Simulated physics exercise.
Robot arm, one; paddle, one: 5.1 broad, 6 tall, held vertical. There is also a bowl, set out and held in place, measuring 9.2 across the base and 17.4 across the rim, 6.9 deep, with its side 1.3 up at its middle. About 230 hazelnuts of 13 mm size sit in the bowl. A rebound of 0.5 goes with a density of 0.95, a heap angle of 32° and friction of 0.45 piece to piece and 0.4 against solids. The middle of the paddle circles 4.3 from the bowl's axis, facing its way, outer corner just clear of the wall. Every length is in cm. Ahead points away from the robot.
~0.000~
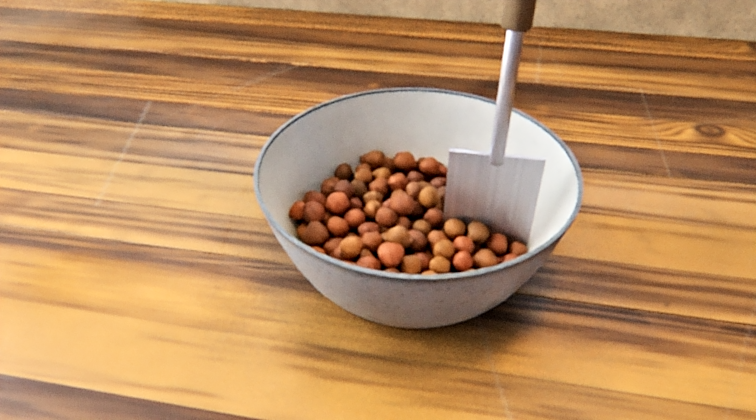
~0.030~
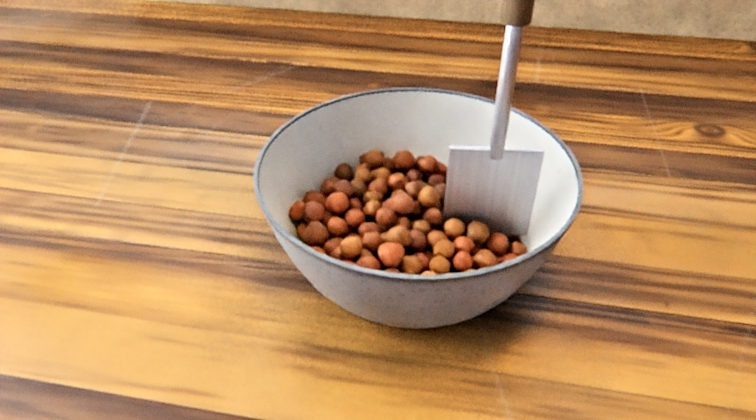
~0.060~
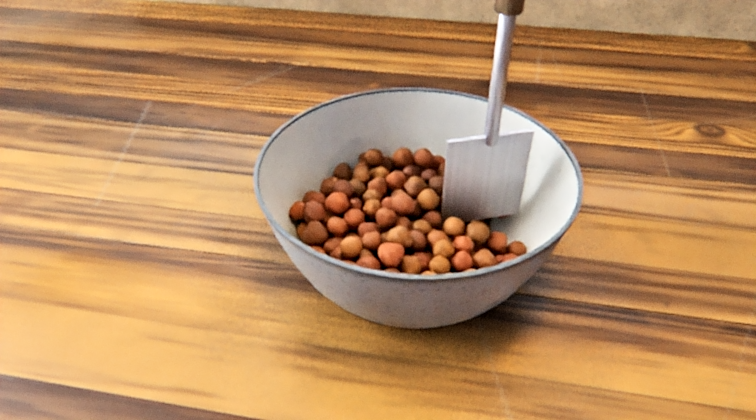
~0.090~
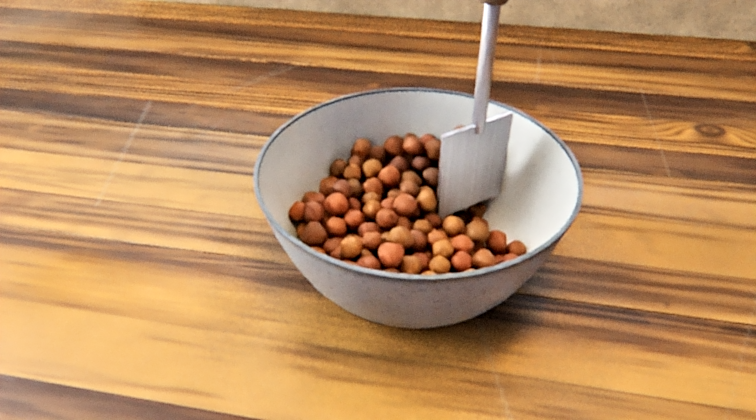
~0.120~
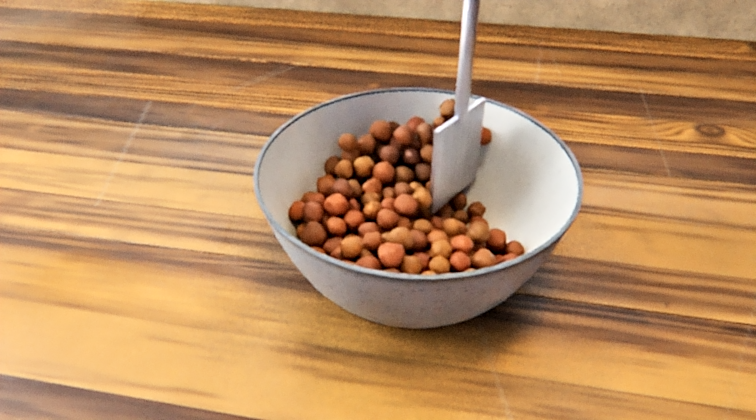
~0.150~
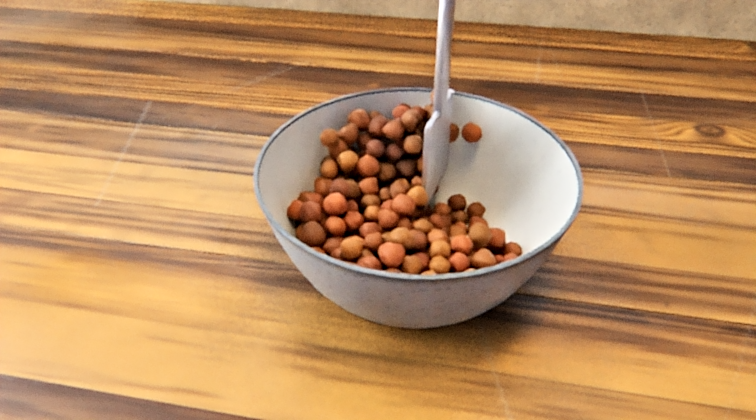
The clip shows a flat metal paddle sweeping from the right side of a white bowl toward the back, turning edge-on as it pushes small round brown pieces into a higher heap, while the bowl stays still on a wooden surface.
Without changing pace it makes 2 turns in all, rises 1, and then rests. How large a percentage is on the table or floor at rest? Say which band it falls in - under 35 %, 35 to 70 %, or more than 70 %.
It falls under 35 %.
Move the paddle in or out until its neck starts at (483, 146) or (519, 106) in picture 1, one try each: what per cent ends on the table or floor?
15 and 5 %.
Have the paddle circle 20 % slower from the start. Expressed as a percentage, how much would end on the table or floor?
It would come to around 15 percent.
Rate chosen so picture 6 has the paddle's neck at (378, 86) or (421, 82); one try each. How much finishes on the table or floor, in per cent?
First try: About 45 %; second try: About 30 %.
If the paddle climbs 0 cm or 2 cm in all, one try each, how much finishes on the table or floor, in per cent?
Some 20 and some 15 per cent.
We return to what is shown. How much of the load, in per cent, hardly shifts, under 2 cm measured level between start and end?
I'd guess close to 5 percent of the load.
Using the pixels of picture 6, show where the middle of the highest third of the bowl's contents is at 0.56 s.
Around pixel (517, 198).
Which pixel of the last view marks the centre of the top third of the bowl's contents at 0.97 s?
In the final view it lies at about (354, 251).
After 0.56 s, 331° round, highest piece 9 above the table; 198 in the bowl, 22 on the table or floor, 9 in flight or on the tool.
After 0.97 s, 222° round, highest piece 8 above the table; 180 in the bowl, 43 on the table or floor, 6 in flight or on the tool.
After 1.38 s, 0° round, highest piece 5 above the table; 176 in the bowl, 53 on the table or floor.
After 2.08 s, 0° round, highest piece 5 above the table; 176 in the bowl, 53 on the table or floor.
At rest, 176 in the bowl, 53 on the table or floor. That is 23 % on the table or floor.
